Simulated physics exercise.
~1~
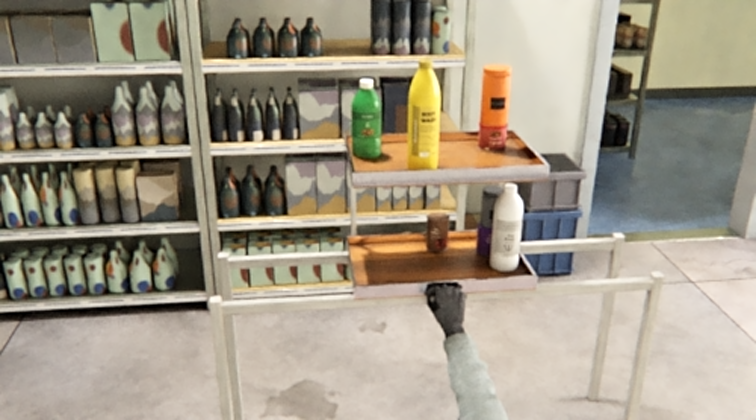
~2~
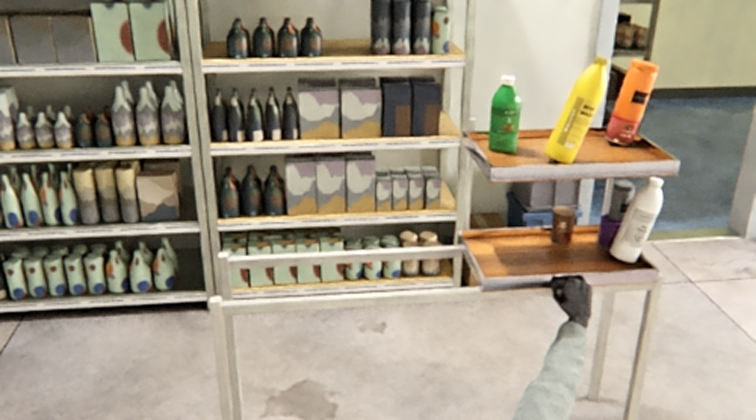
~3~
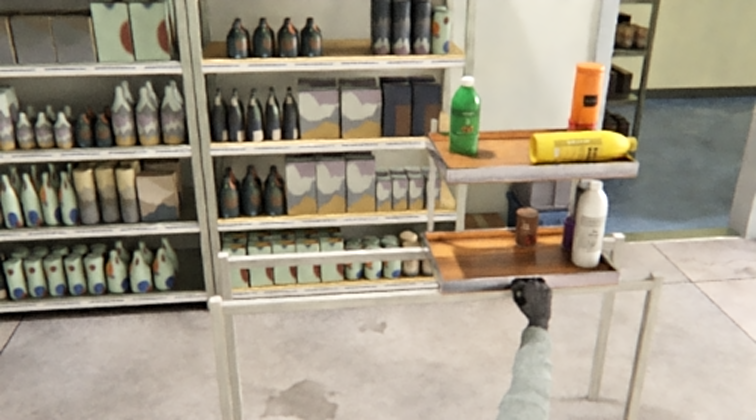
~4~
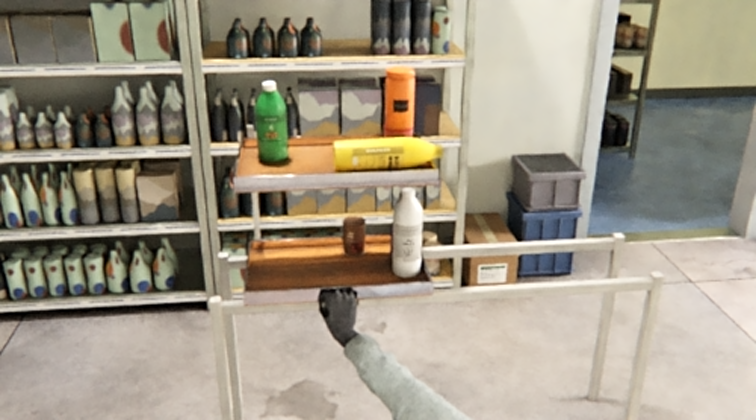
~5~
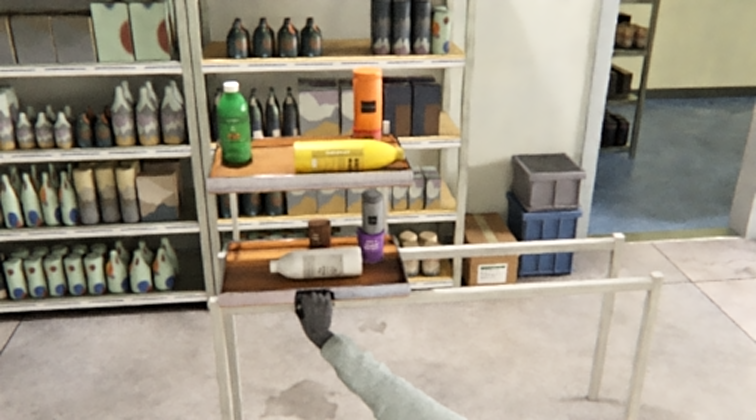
A dark-gloved hand in a pale grey sleeve reaches up to the front of a two-level wooden tray on pale rails, seen from slightly above in a shop lined with stocked shelves. Green and yellow bottles and an orange jar stand on top, with a brown tin, a purple tin and a white bottle below. The tray slides right with the hand, and the yellow and white bottles lean. As it heads back left, the yellow bottle drops onto its side, while the white one stands upright. Farther left, the white bottle also lies over, and both fallen bottles remain aboard.
